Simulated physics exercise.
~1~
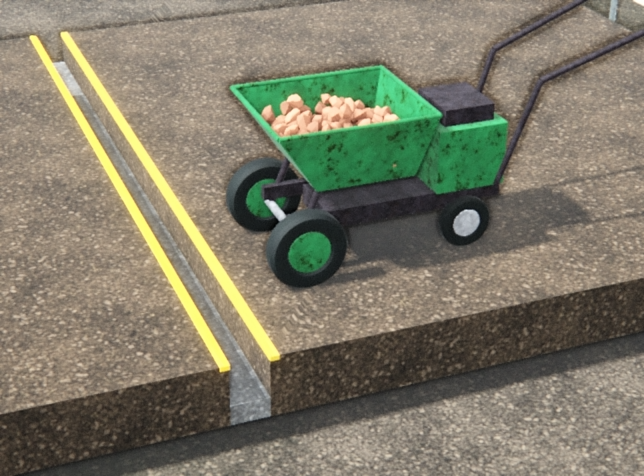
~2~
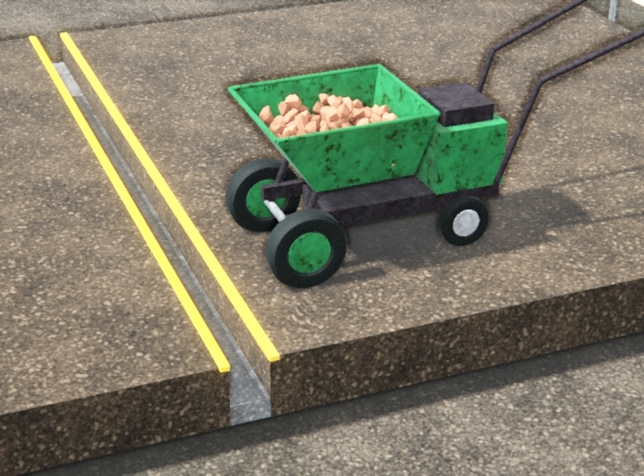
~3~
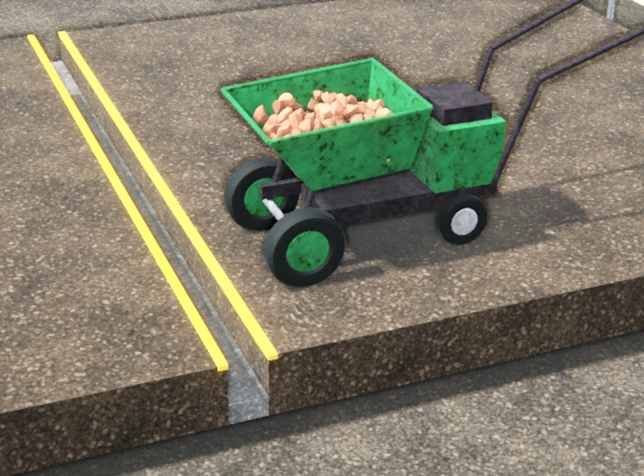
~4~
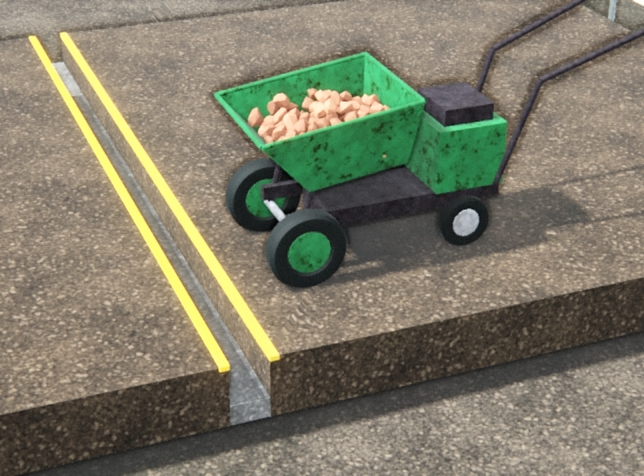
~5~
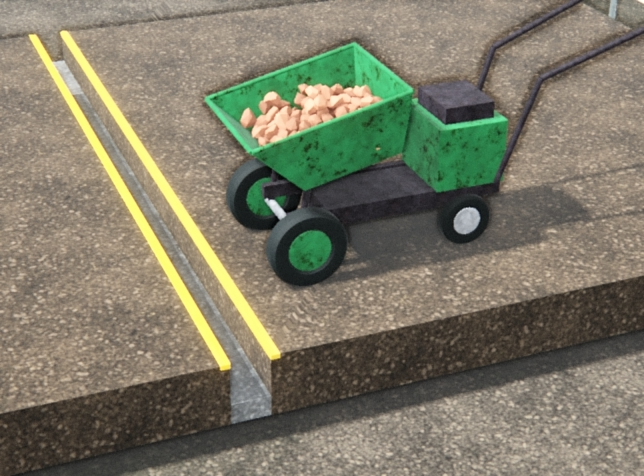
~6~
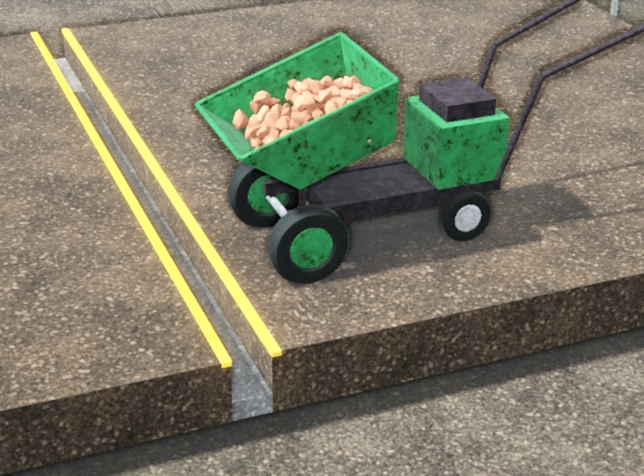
Beside a narrow yellow-edged trench, a green barrow's skip of rubble tilts gradually forward.
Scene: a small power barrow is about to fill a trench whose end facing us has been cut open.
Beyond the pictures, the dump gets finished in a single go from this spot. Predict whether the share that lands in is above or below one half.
I expect a minority of the load to land in the trench.
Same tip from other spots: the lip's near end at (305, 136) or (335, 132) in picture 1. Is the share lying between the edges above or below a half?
The first try ends with the lesser portion between the edges, the second with the greater portion.
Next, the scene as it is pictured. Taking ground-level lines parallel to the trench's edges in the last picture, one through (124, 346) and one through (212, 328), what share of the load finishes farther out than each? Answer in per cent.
Respectively 30 and 90 percent.
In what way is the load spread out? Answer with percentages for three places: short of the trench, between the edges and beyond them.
Short 0, between 5, beyond 85.
Just after the last frame, skip tipped steeply; every one in the skip.
A moment on, skip tipped right over; the larger part in the skip; about a tenth beyond it; just a few falling.
Further on, skip tipped right over; roughly a quarter in the skip; the larger part beyond it.
When it is over, skip tipped right over; about a tenth in the skip; about a tenth in or heaped over the trench; the larger part beyond it.
